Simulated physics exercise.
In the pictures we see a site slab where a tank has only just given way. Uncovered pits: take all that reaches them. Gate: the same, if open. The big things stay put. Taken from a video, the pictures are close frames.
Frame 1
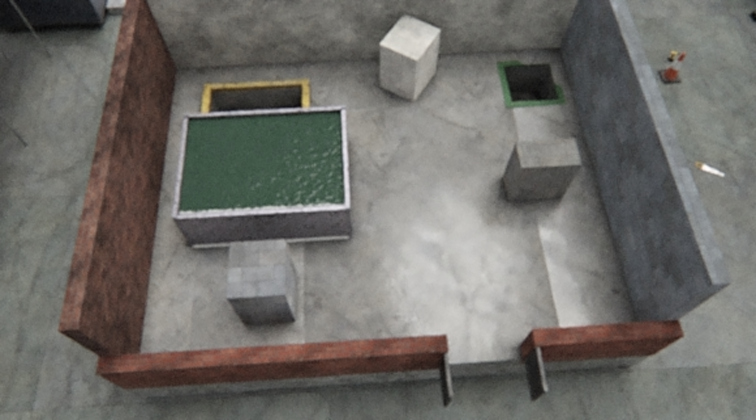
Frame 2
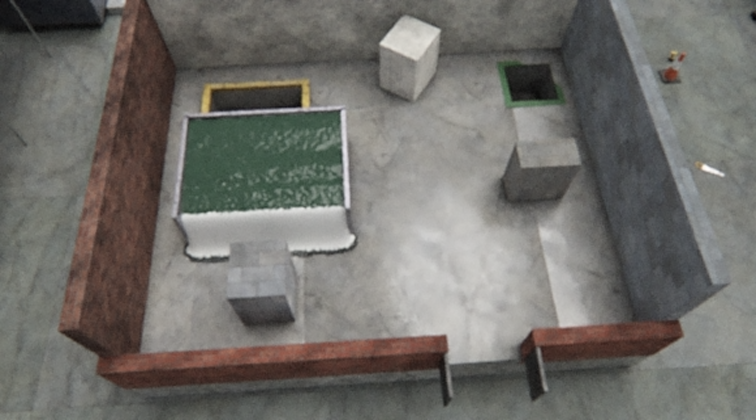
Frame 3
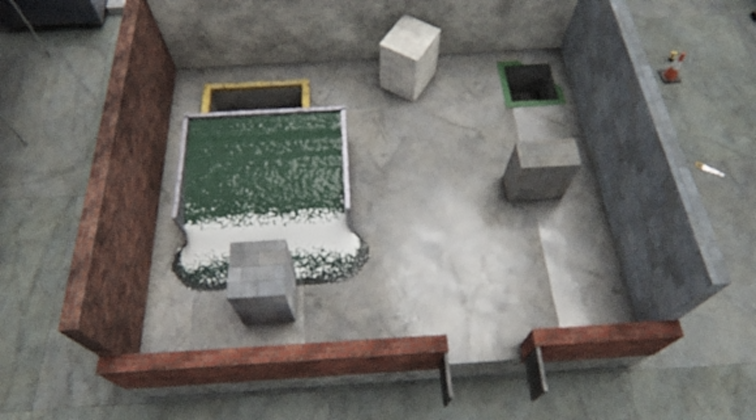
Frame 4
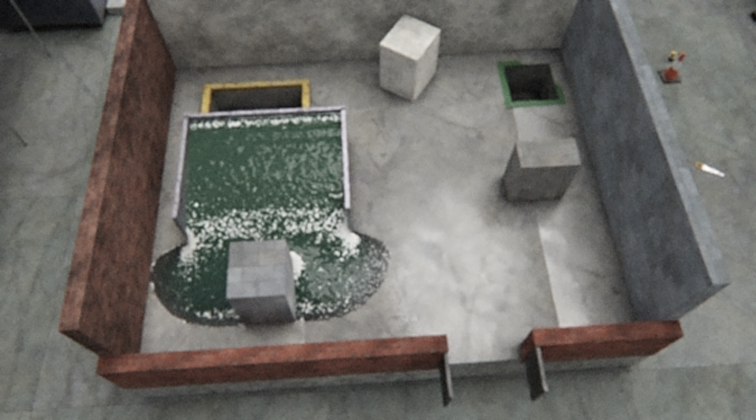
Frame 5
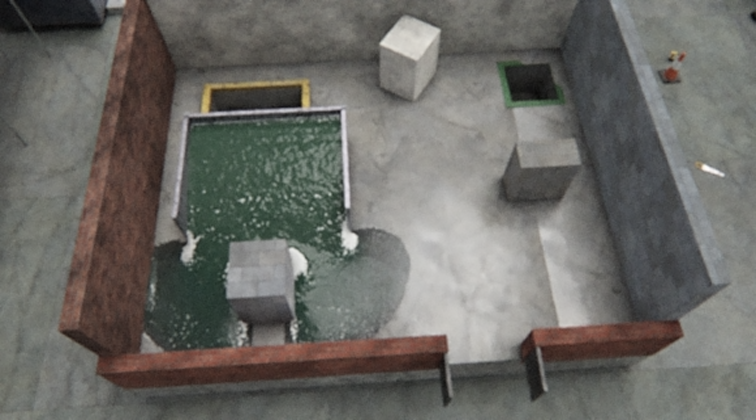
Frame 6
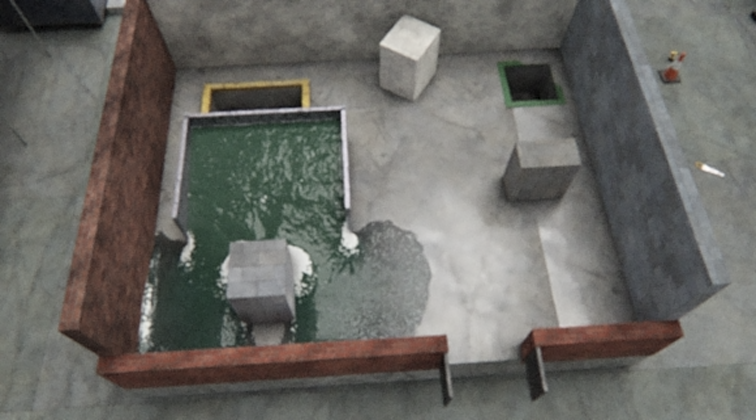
The footage shows a walled concrete slab with blocks and two open pits, where green water bursts from the near side of a rectangular tank, surges around a grey block, and spreads along the red front wall and rightward.
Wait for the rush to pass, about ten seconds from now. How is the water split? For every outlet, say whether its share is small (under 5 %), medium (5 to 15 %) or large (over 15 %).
Result - gate: Medium; green pit: Medium; yellow pit: Small.
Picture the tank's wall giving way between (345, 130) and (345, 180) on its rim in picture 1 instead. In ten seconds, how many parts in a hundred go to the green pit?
Approximate share, green: 30 in a hundred.
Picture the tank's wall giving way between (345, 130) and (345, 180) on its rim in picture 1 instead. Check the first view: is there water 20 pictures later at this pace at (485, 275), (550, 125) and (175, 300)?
Taking them in order, I'd say swamped, swamped and not reached.
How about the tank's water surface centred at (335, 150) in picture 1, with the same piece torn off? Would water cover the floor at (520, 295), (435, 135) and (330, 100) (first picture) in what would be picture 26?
One after the other: Flooded, not flooded, no water.
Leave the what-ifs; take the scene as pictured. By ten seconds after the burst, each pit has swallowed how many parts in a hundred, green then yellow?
Near 8 in a hundred, followed by near 0 in a hundred.
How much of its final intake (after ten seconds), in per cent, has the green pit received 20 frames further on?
My figure is 0 in a hundred.
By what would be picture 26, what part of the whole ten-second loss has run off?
Close to 20 per cent.
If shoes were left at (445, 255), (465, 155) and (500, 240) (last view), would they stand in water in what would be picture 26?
Listed points: Inundated / unwetted / inundated.
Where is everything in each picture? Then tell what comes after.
In the first picture, the water tank at (264, 162) is whole and still.
In the second picture, water pours out at (269, 230) and has run to (187, 248).
In the third picture, the front is at (178, 269), out from the gap at (269, 231).
In the fourth picture, water pours out at (270, 232) and has run to (163, 298).
In the fifth picture, the front is at (145, 325), out from the gap at (270, 232).
In the sixth picture, the front is at a hidden place, out from the gap at (270, 232).
A moment on, water covers 25 % of the floor; the gate 0 %, the green pit 0 %, the yellow pit 0 %.
Next, water covers 40 % of the floor; the gate 2 %, the green pit 0 %, the yellow pit 0 %.
Then, water covers 55 % of the floor; the gate 4 %, the green pit 0 %, the yellow pit 0 %.
Later, water covers 85 % of the floor; the gate 6 %, the green pit 3 %, the yellow pit 0 %.
In the end, water covers 100 % of the floor; the gate 12 %, the green pit 8 %, the yellow pit 0 %.
